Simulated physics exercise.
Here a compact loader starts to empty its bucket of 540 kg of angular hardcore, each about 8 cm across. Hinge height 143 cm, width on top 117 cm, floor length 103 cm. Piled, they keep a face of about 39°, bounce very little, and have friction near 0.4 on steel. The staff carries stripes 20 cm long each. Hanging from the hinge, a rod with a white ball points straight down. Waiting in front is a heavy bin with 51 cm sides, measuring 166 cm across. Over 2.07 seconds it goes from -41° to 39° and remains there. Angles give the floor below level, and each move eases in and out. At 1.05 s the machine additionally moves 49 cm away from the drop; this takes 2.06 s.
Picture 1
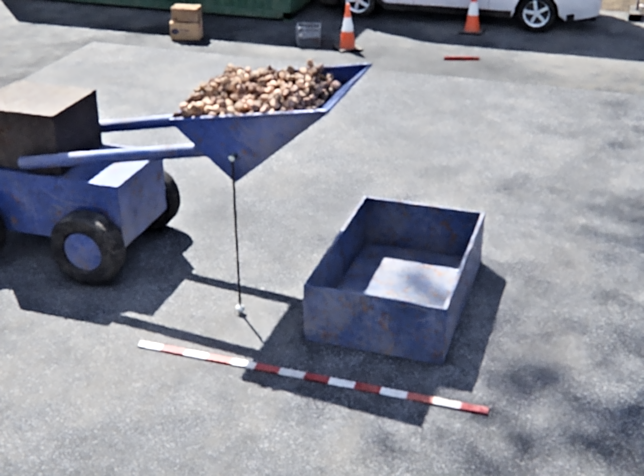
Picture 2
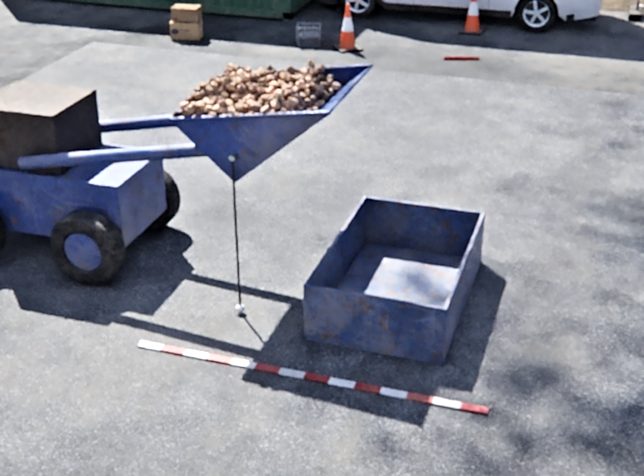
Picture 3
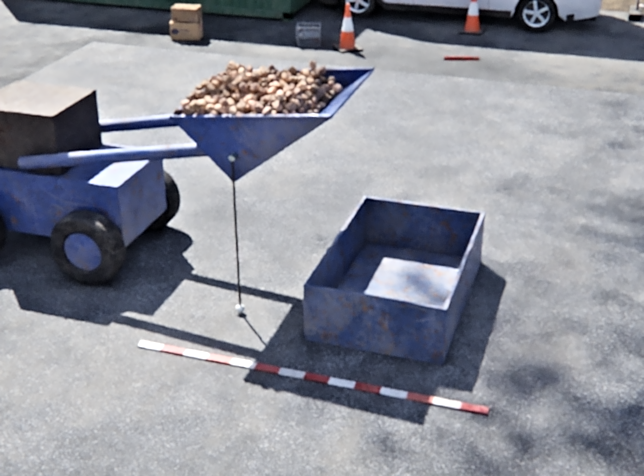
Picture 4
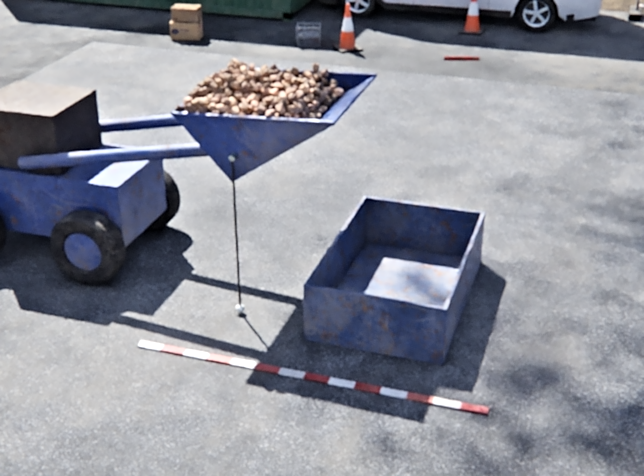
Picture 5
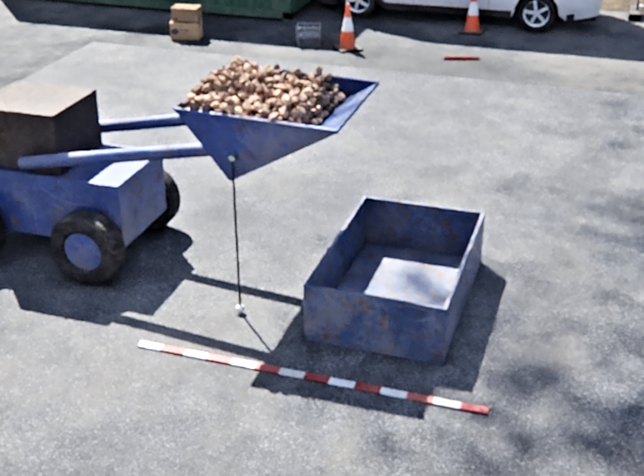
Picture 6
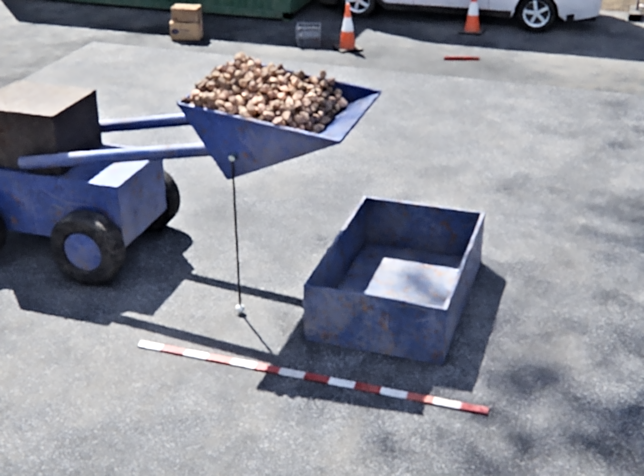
A blue loader holding a raised bucket heaped with brown stones, slowly tilting its front lip downward beside an open blue box.
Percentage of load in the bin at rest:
40 per cent.
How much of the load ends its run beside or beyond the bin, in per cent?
About 0% of the load.
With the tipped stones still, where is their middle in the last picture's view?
The middle should be near (327, 277).
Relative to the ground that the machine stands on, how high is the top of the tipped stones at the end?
Roughly 42 cm above ground level.
A little later the floor is at 26°; 97 % in the bucket, 2 % in the bin; the foremost stones are at (357, 205).
Then the floor is at 39°; 30 % in the bucket, 38 % short of the bin, 32 % in the bin; the foremost stones are at (422, 294).
Later still the floor is at 39°; 0 % in the bucket, 62 % short of the bin, 38 % in the bin, 1 % beside or beyond the bin; the foremost stones are at (458, 289).
In the end the floor is at 39°; 0 % in the bucket, 62 % short of the bin, 38 % in the bin, 1 % beside or beyond the bin; the foremost stones are at (458, 289).
